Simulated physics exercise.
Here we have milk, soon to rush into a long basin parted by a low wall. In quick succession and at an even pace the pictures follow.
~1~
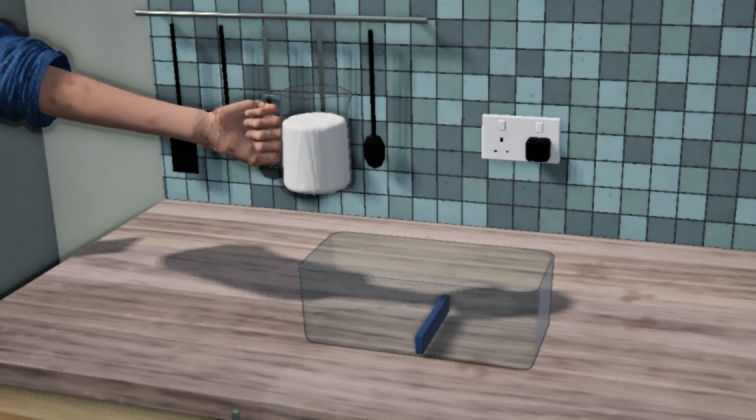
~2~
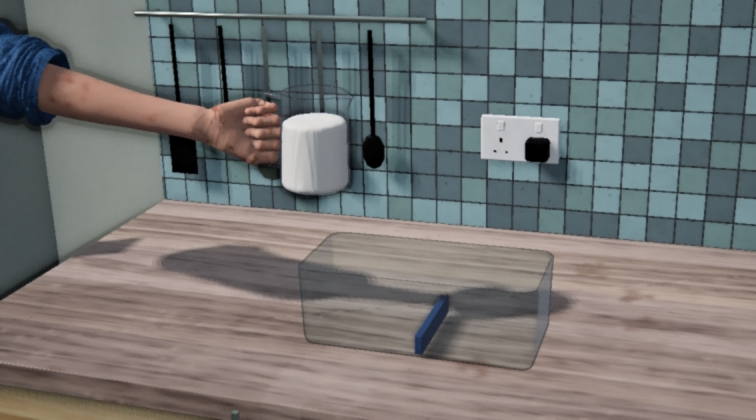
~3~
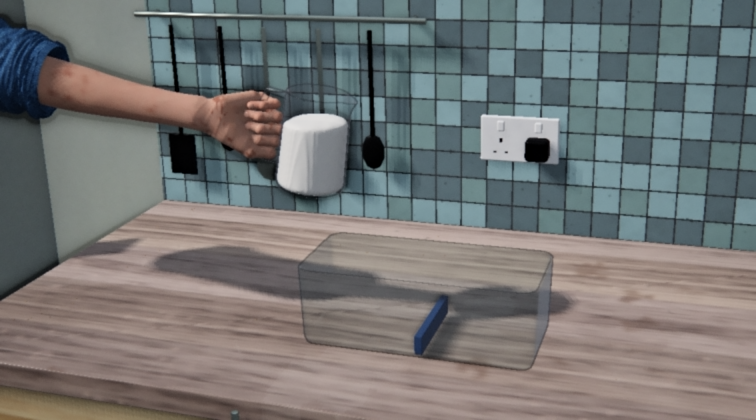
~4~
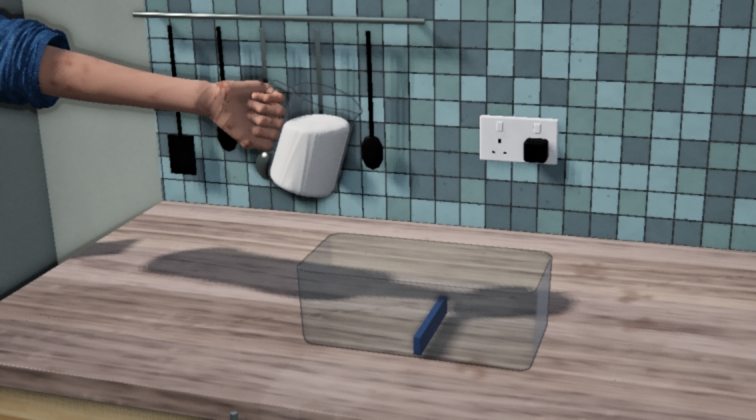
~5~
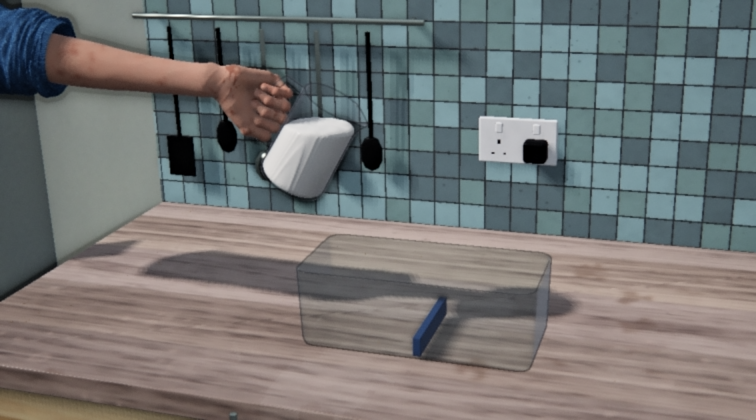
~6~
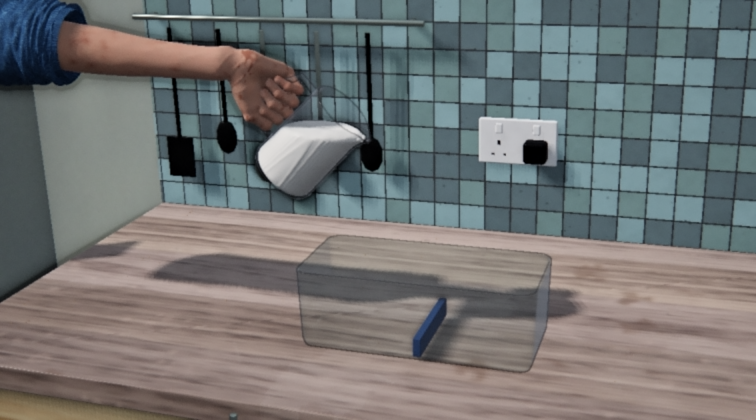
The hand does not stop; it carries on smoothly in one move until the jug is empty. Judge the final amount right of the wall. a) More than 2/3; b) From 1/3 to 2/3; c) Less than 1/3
The answer is b.
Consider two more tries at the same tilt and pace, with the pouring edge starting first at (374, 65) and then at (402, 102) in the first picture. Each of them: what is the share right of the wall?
Close to 85 in a hundred, then close to 85 in a hundred.
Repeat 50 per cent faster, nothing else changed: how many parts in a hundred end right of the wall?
I'd put it at some 50 percent.
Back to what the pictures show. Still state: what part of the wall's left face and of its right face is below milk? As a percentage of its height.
On the left roughly 40, on the right roughly 50.
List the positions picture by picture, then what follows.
In the first picture, it leans 0°; its right rim is at (351, 95); the milk meets the walls at (287, 118) and (345, 122); the long basin's rim runs from (316, 250) to (546, 273); the wall's top is at (433, 316).
In the second picture, it leans 2°; its right rim is at (352, 97); the milk meets the walls at (287, 119) and (346, 122).
In the third picture, it leans 9°; its right rim is at (357, 102); the milk meets the walls at (288, 121) and (347, 123).
In the fourth picture, it leans 18°; its right rim is at (362, 112); the milk meets the walls at (284, 129) and (349, 125).
In the fifth picture, it leans 31°; its right rim is at (367, 125); the milk meets the walls at (279, 134) and (355, 129).
In the sixth picture, it leans 45°; its right rim is at (371, 141); the milk meets the walls at (266, 141) and (365, 134).
A moment on, the jug is tipped on its side and 79 per cent is still to pour, 4 is left of the wall and 0 right of it.
Next, the jug is tipped on its side and 41 per cent is still to pour, 22 is left of the wall and 12 right of it.
Then the jug is tipped on its side and 20 per cent is still to pour, 24 is left of the wall and 45 right of it.
Later the jug is tipped on its side and 10 per cent is still to pour, 34 is left of the wall and 50 right of it.
At rest 45 per cent lies left of the wall, 51 right of it and 2 outside.
